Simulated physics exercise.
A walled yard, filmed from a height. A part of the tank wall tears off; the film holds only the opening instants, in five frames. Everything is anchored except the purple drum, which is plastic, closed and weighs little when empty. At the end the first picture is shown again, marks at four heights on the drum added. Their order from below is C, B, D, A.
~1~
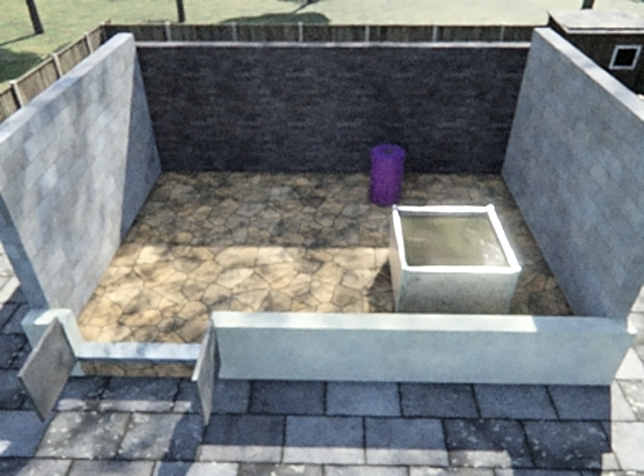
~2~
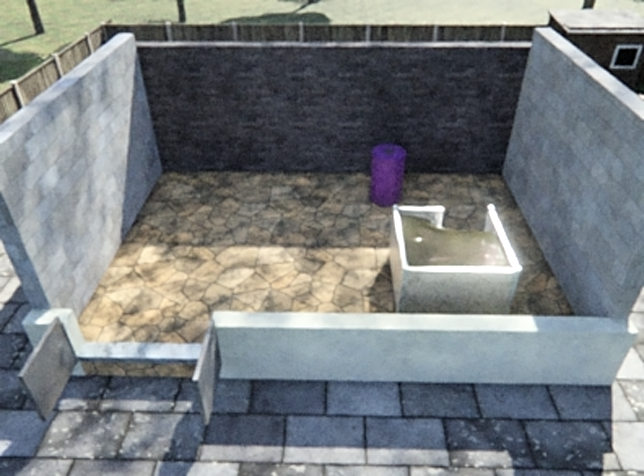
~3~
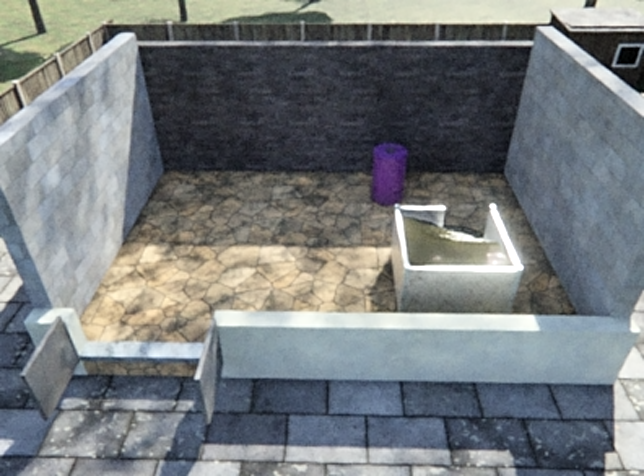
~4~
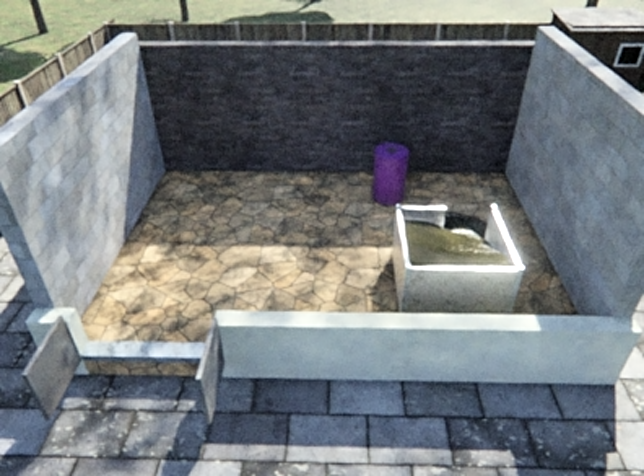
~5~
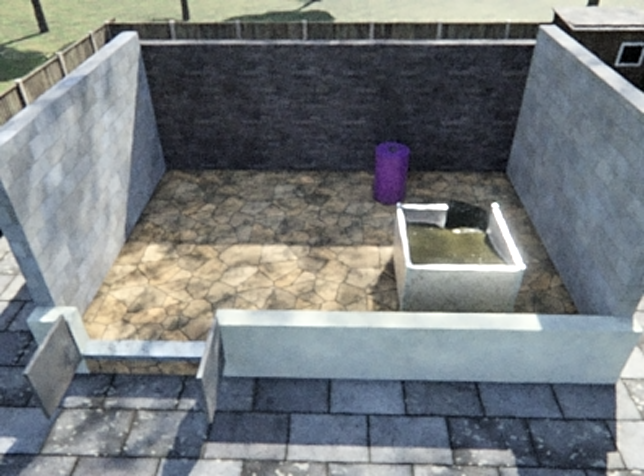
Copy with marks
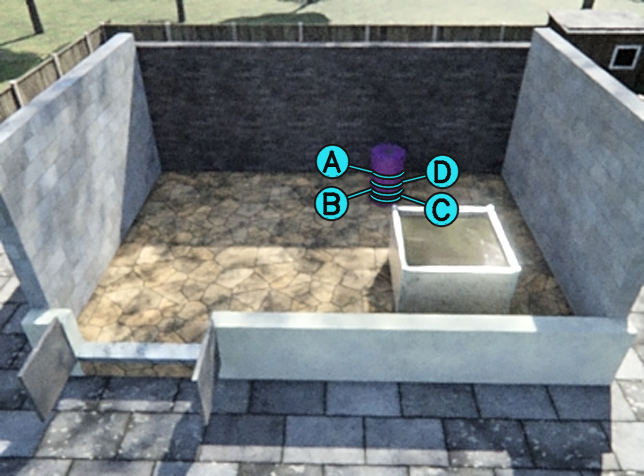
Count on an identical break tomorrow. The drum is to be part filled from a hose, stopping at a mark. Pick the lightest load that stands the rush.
Go for B.
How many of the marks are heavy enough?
Three.
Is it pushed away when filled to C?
Yes, it does.
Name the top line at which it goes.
That would be C.
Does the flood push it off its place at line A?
No, that is safe.
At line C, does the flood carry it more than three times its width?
No, less.
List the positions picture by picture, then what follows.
In the first picture, lid of the purple drum at (388, 152); tank full, its middle at (450, 242); open gate at (143, 314).
In the second picture, water covers 1 % of the ground, mostly out of sight from here.
In the third picture, water covers 3 % of the ground, mostly out of sight from here.
In the fourth picture, water covers 5 % of the ground, mostly out of sight from here.
In the fifth picture, lid of the purple drum at (393, 150); 7 % of the ground wet, in view closest to the drum at (436, 202).
On the marked copy, A at (388, 177); B at (387, 195); C at (386, 201); D at (388, 187); from the bottom up C, B, D, A.
With A, it does not move.
With B, it does not move.
With C, it is pushed about its own width away.
With D, it does not move.
